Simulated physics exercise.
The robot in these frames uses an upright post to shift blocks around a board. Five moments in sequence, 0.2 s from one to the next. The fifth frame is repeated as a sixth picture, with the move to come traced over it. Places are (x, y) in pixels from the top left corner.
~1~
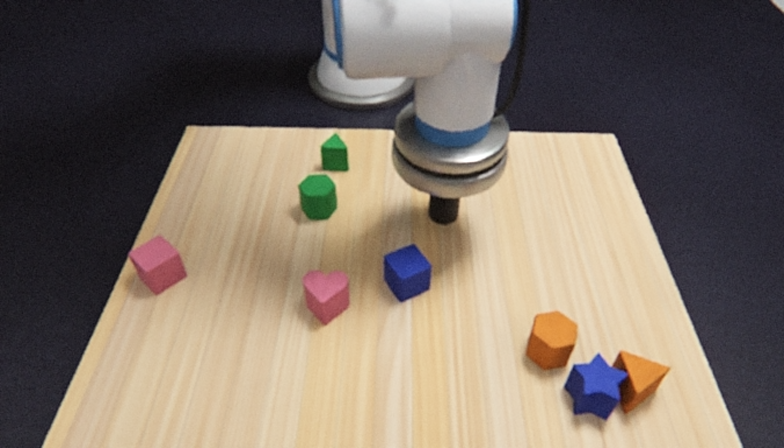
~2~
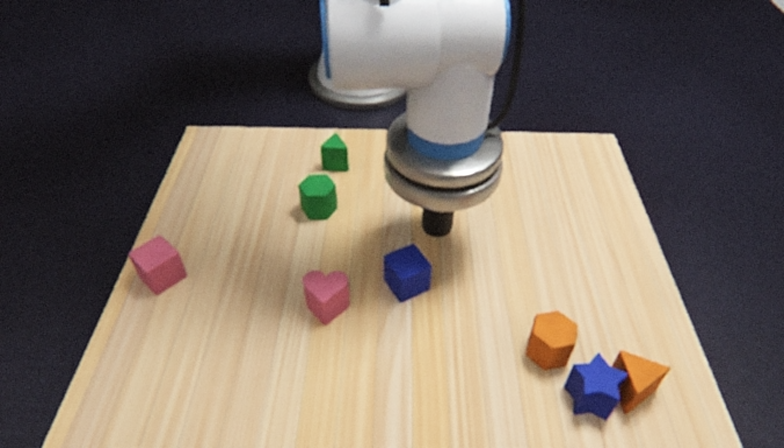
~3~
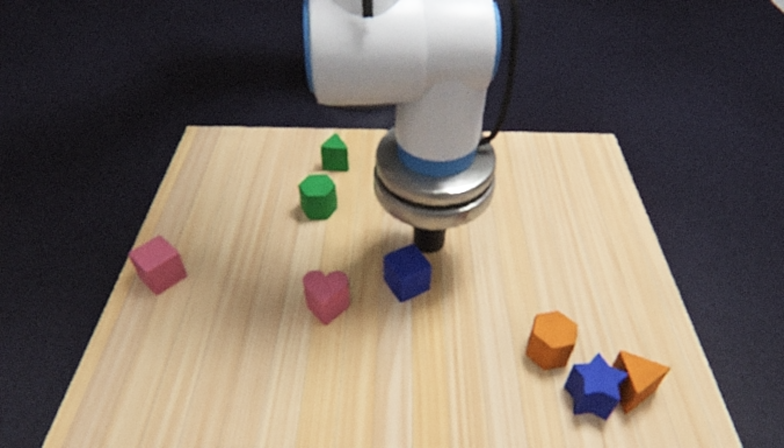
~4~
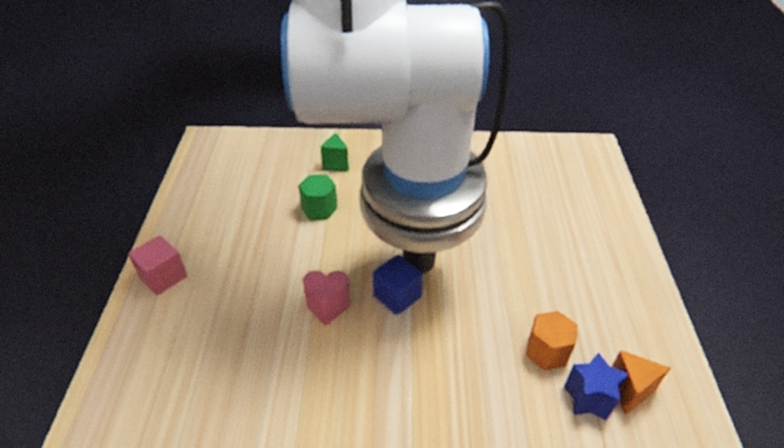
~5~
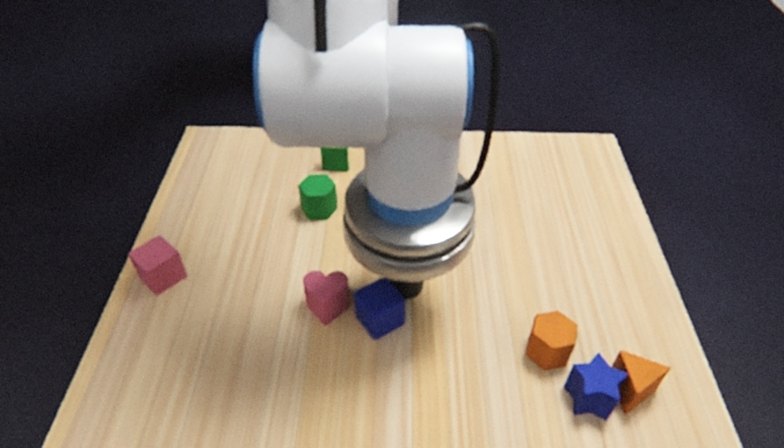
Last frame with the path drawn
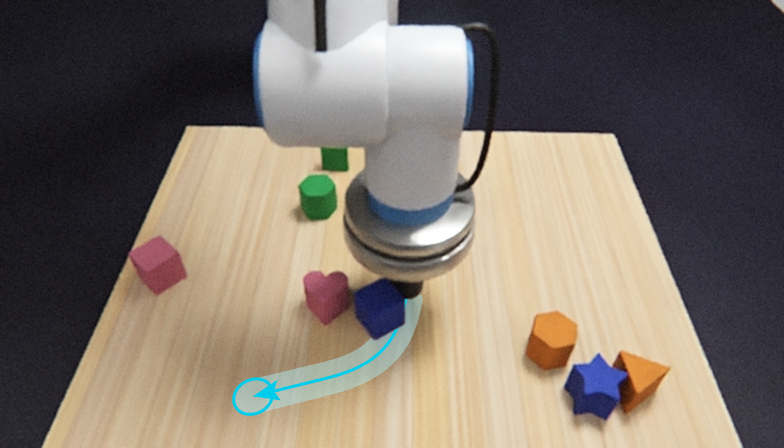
A white robot arm with blue bands and a dark post at its tip reaches over a pale wooden board against a dark floor, seen from above by a still camera. A blue cube and pink heart sit mid-board, green blocks behind, a pink cube at left, and two orange blocks with a blue star at front right. The post moves forward and slightly left, then pushes the blue cube toward the viewer and left, beside the unmoving heart.
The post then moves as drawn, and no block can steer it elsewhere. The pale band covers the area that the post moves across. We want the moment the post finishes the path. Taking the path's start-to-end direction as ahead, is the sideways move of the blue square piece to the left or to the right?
Right.
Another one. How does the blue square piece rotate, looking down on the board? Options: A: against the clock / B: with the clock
My pick is B.
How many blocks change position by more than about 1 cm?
Counting only shifts above 1 cm, I get one block.
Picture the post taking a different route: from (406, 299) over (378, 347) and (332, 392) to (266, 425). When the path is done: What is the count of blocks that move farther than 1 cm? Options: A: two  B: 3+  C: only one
C - only one.
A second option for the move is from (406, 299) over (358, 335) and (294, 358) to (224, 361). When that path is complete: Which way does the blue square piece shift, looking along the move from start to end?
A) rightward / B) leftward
(B)
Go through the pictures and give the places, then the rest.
In the first frame, post tip (443, 216); block tops, pink heart (325, 283); blue square piece (408, 261).
In the second frame, post (437, 228); blocks unchanged.
In the third frame, post (429, 243); blocks unchanged.
In the fourth frame, post (419, 263); blue square piece (398, 272).
In the fifth frame, post (406, 287); pink heart (325, 283); blue square piece (380, 296).
Path on the board, from (406, 299) over (383, 349) and (324, 379) to (253, 396).
On the path given first. One third of the way, post (383, 338); blue square piece (342, 334), turned 40° clockwise.
Two thirds of the way, post (321, 368); blue square piece (278, 352), turned 60° clockwise.
At the end, post (250, 385); pink heart in place; blue square piece (215, 353), turned 80° clockwise.
